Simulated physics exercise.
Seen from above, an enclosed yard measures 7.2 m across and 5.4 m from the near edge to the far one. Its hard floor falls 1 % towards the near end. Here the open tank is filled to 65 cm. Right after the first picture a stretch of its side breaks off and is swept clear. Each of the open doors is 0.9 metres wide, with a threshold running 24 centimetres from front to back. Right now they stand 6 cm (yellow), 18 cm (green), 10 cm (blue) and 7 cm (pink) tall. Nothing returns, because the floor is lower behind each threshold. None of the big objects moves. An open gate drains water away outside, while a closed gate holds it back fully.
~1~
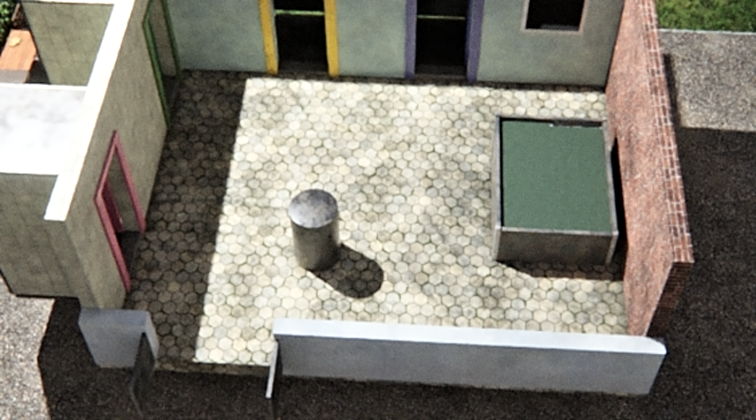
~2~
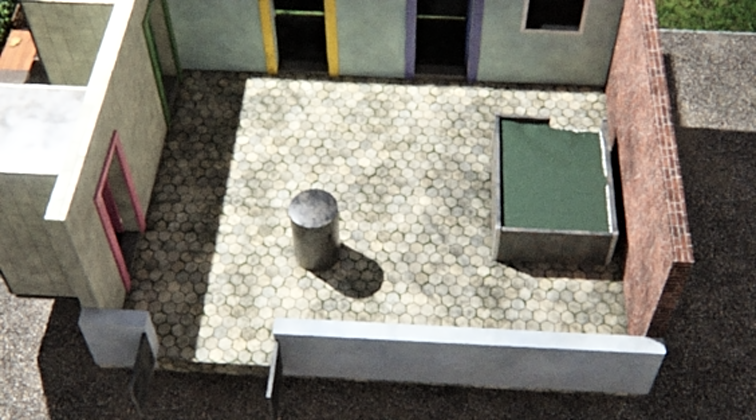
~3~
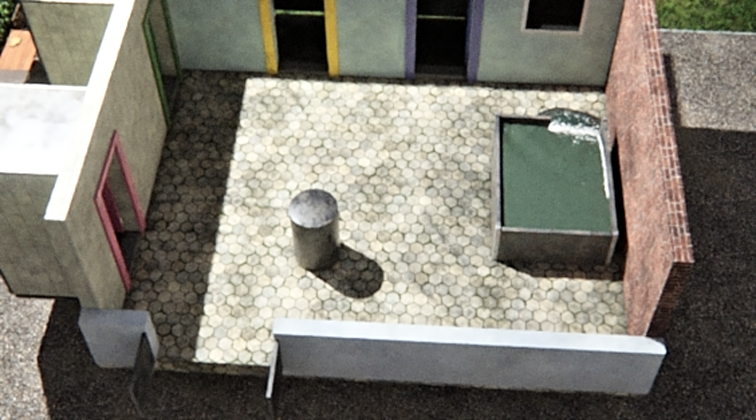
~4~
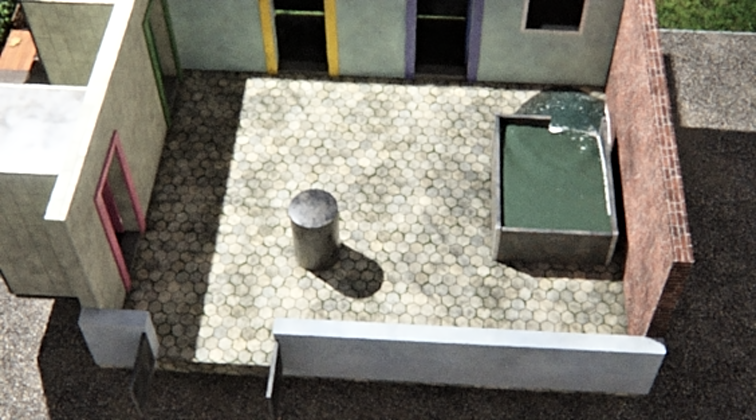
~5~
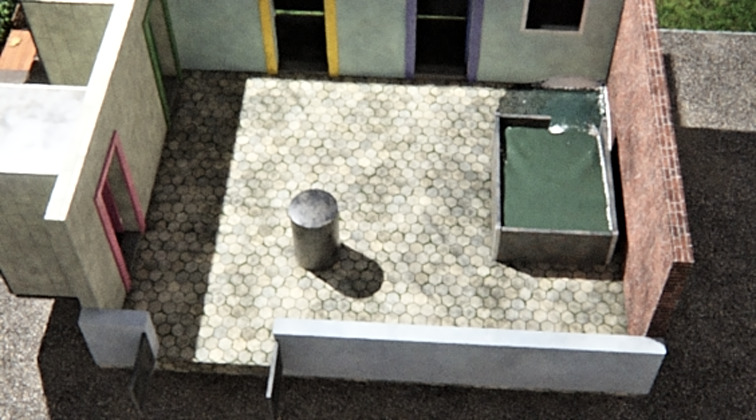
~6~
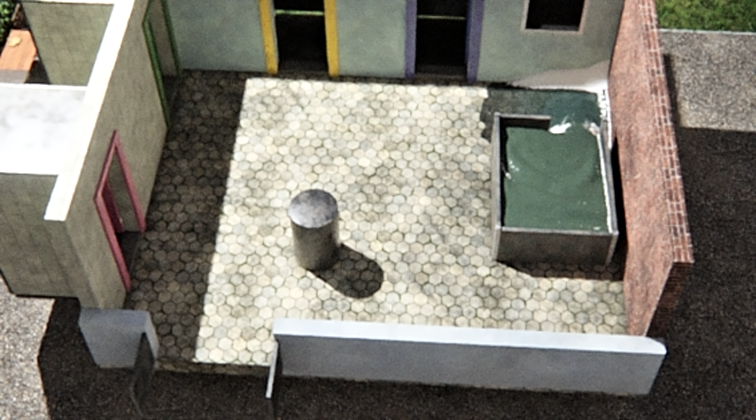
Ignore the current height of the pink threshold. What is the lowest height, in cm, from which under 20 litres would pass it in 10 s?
6 cm.
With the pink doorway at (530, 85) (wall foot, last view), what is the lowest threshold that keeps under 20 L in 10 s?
29 cm.
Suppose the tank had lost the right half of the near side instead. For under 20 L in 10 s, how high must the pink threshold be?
It should stand roughly 13.0 cm high.
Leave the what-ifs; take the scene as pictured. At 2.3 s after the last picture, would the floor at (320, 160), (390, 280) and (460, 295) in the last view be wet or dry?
In the order asked: Soaked, untouched, untouched.
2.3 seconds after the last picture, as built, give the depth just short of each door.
Depths in cm: Yellow 4, green 0, blue 10, pink 0.
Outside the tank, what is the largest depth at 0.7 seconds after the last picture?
Max depth: Around 52 cm.
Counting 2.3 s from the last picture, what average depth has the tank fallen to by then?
About 34 cm.
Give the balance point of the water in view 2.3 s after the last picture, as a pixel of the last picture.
(512, 167).
Then, 0.7 s after the last picture water covers 5 % of the floor, deepest (52 cm) near (596, 93); it has not reached the pink door.
Then, 2.3 s after the last picture water covers 40 % of the floor, deepest (33 cm) near (596, 93); it has not reached the pink door.
Then, 9.3 s after the last picture water covers 90 % of the floor, deepest (12 cm) near (115, 341); 7 cm at the pink door, 11 litres in over its 7 cm threshold.
At the pink door as built, the water peaked near 10 cm, 5.3 s after the last picture.
With a threshold of 5 cm, 30 litres would have come in within the 10 s; with 6.5 cm, 15 litres. So under 20 litres takes about 6 cm.
